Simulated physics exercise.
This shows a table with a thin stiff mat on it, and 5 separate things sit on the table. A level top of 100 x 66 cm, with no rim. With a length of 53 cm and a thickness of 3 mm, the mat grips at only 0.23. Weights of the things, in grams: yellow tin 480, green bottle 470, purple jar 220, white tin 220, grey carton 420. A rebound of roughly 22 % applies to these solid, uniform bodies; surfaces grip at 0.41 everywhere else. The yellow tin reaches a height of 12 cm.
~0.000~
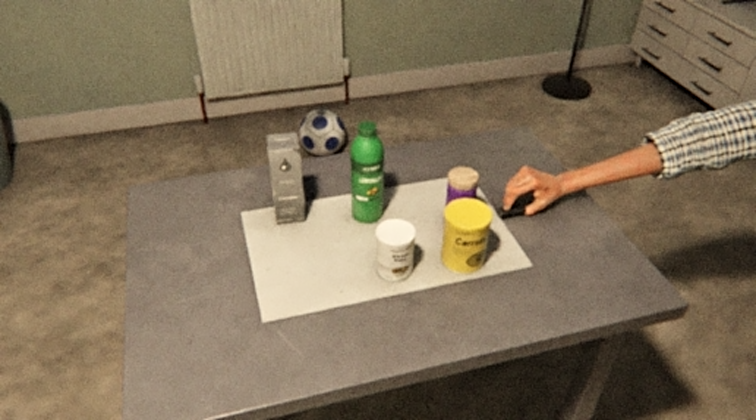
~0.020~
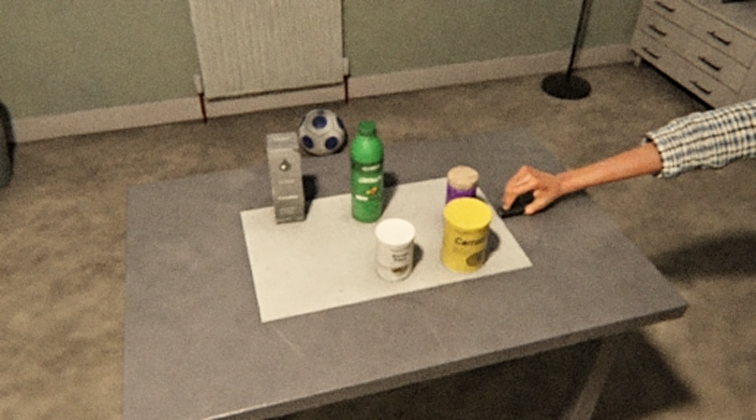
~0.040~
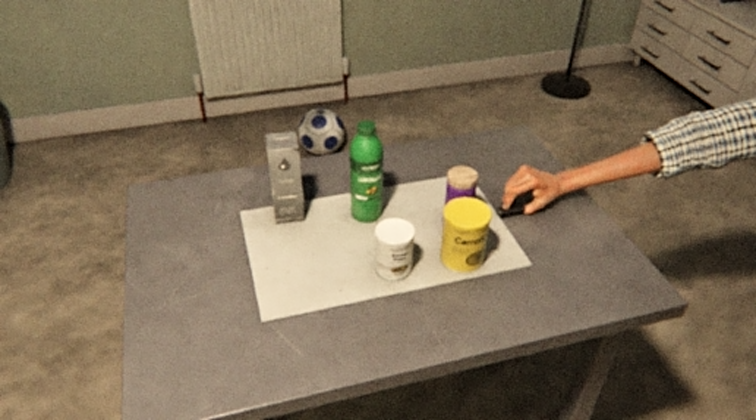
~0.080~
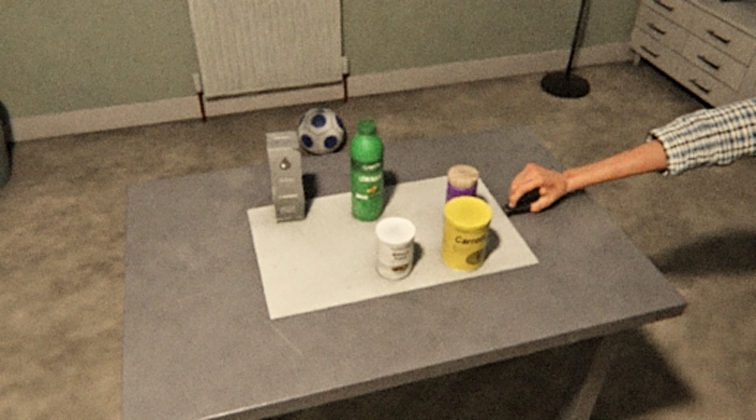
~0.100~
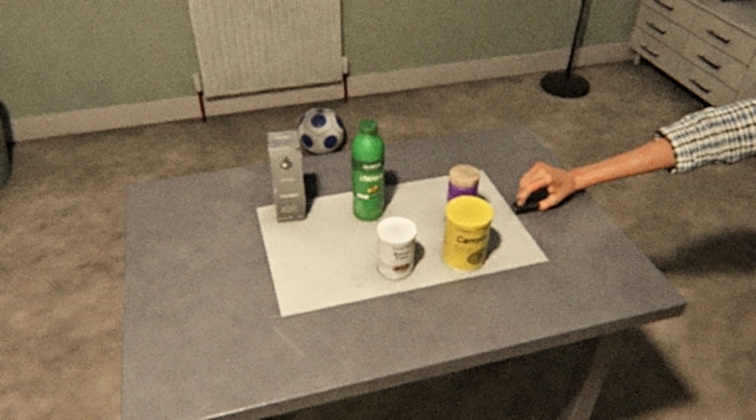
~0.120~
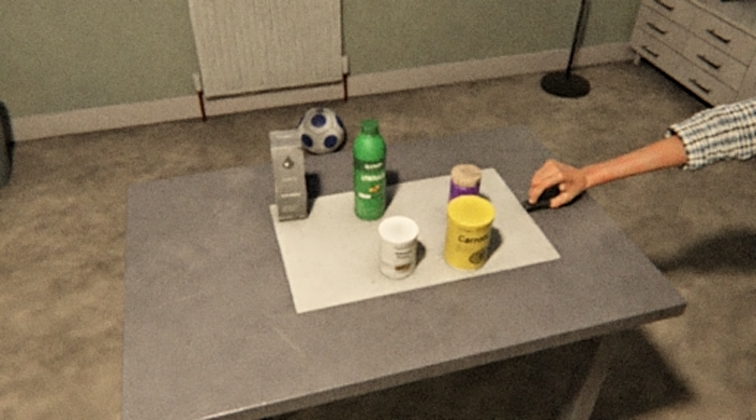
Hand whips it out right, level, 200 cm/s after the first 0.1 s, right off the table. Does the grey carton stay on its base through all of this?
Yes.
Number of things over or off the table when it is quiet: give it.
I make it 2.
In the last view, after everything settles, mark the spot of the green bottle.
Its middle settles close to pixel (460, 183).
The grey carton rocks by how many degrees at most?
At most 6 degrees.
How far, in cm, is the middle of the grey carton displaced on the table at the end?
Some 3 cm.
Around 0.22 s, 26 cm of pull; grey carton shifted 3 cm near (298, 177); green bottle shifted 4 cm; purple jar shifted 4 cm.
Around 0.32 s, 46 cm of pull; grey carton at 5° to upright near (303, 176); green bottle at 5° to upright; purple jar shifted 9 cm.
Around 0.52 s, 86 cm of pull; grey carton shifted 2 cm near (297, 177); purple jar at 36° to upright; green bottle at 22° to upright.
Around 0.62 s, 103 cm of pull; grey carton shifted 3 cm near (301, 176); purple jar on its side; green bottle at 31° to upright.
Finally (1.3 s), on their side or leaning hard on the table, green bottle and purple jar; not toppled but over 6 cm from the start, yellow tin and white tin; grey carton still in place (within 6 cm). Final places as that camera would see them, grey carton near (299, 177).
